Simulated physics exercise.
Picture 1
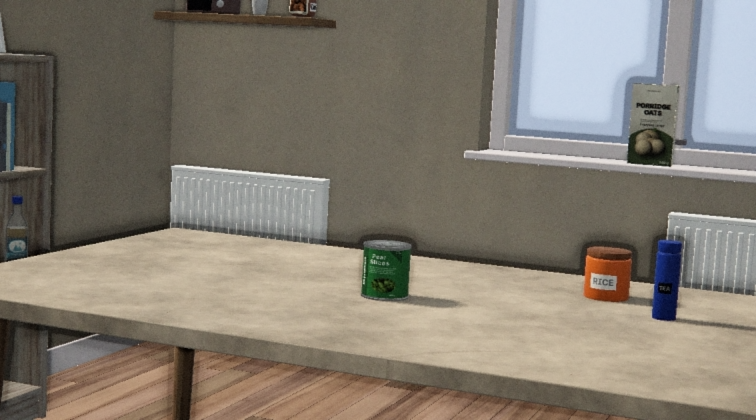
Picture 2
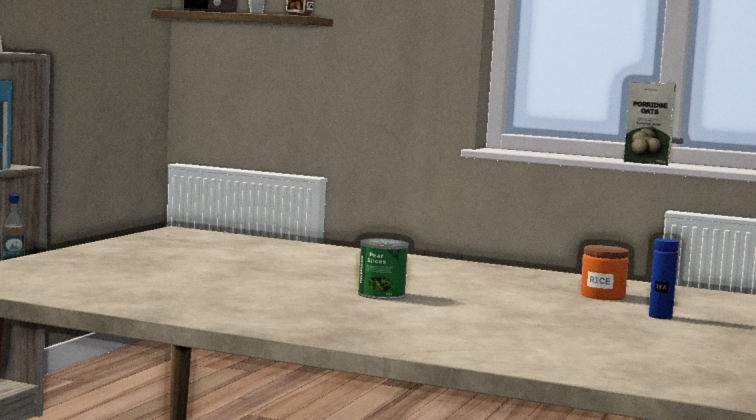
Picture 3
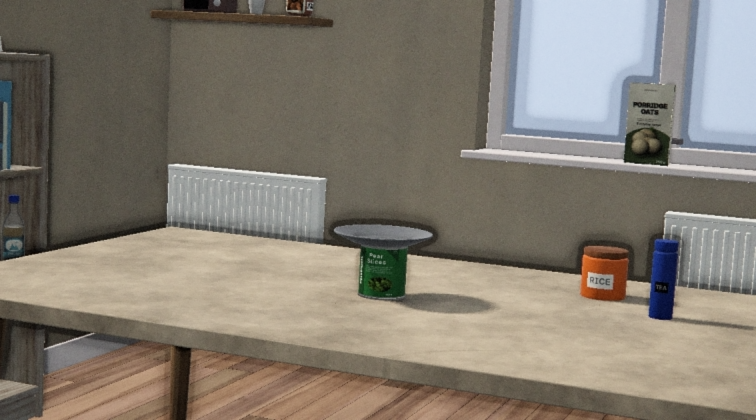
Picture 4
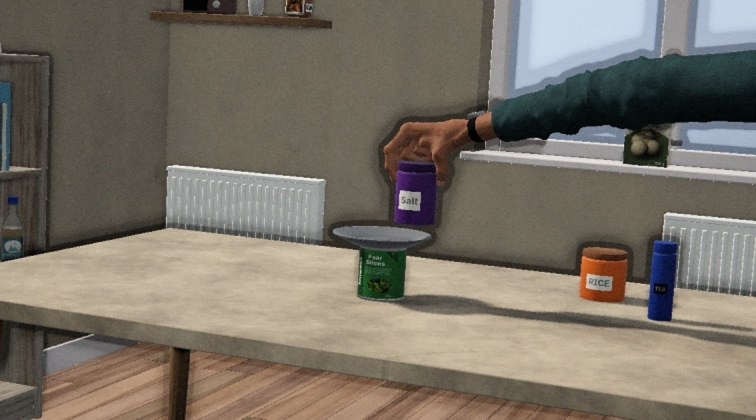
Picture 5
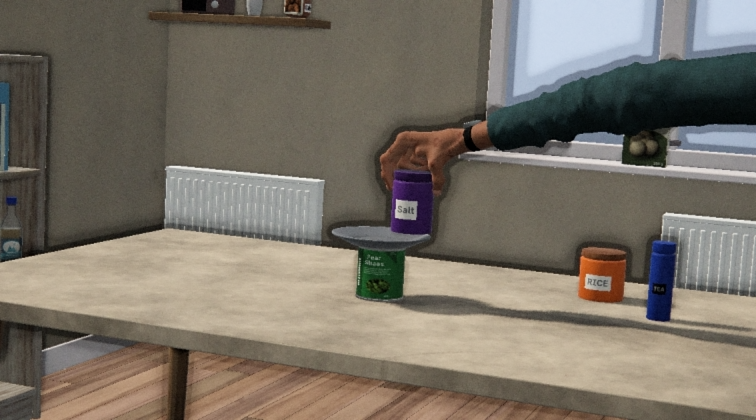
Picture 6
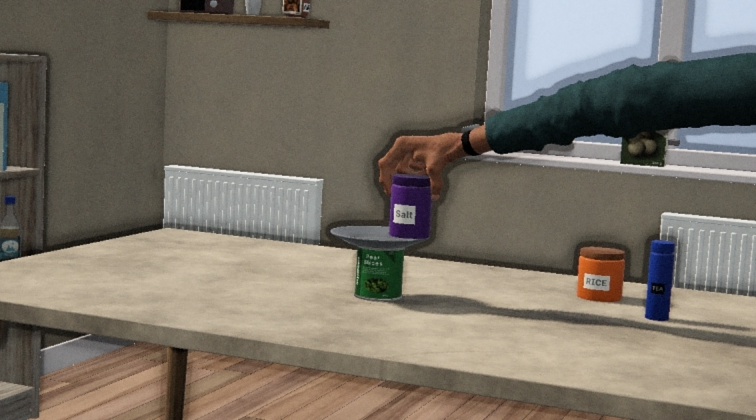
A grey plate appears on top of the green tin standing on a table, to the left of an orange rice jar and a blue container. A hand in a dark green sleeve then holds a purple salt jar above the plate and lowers it slightly onto the plate's right side, still gripping it.
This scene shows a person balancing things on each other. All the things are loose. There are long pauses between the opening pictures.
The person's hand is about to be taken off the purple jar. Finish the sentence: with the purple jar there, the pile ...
The pile stands firm.
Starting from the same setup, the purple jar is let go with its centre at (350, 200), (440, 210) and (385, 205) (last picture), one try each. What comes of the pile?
Stays standing, topples over, stays standing.
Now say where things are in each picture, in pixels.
In the first picture, the last thing is not in view yet; green tin (386, 270).
In the second picture, the last thing is not in view yet.
In the third picture, the last thing is not in view yet; green tin (383, 270).
The fourth picture shows still above its spot; purple jar (417, 193); grey plate (382, 239).
The fifth picture shows still above its spot; purple jar (413, 202); green tin (381, 271).
The sixth picture shows set down, still held; purple jar (411, 206); grey plate (380, 238).
Then, 0.90 s on from there, no change.
Then, 2.10 s on from there, purple jar resting near (412, 207).
In the end, all 5 unmoved. At the end, from the last picture's camera, purple jar near (412, 207). The pile holds.
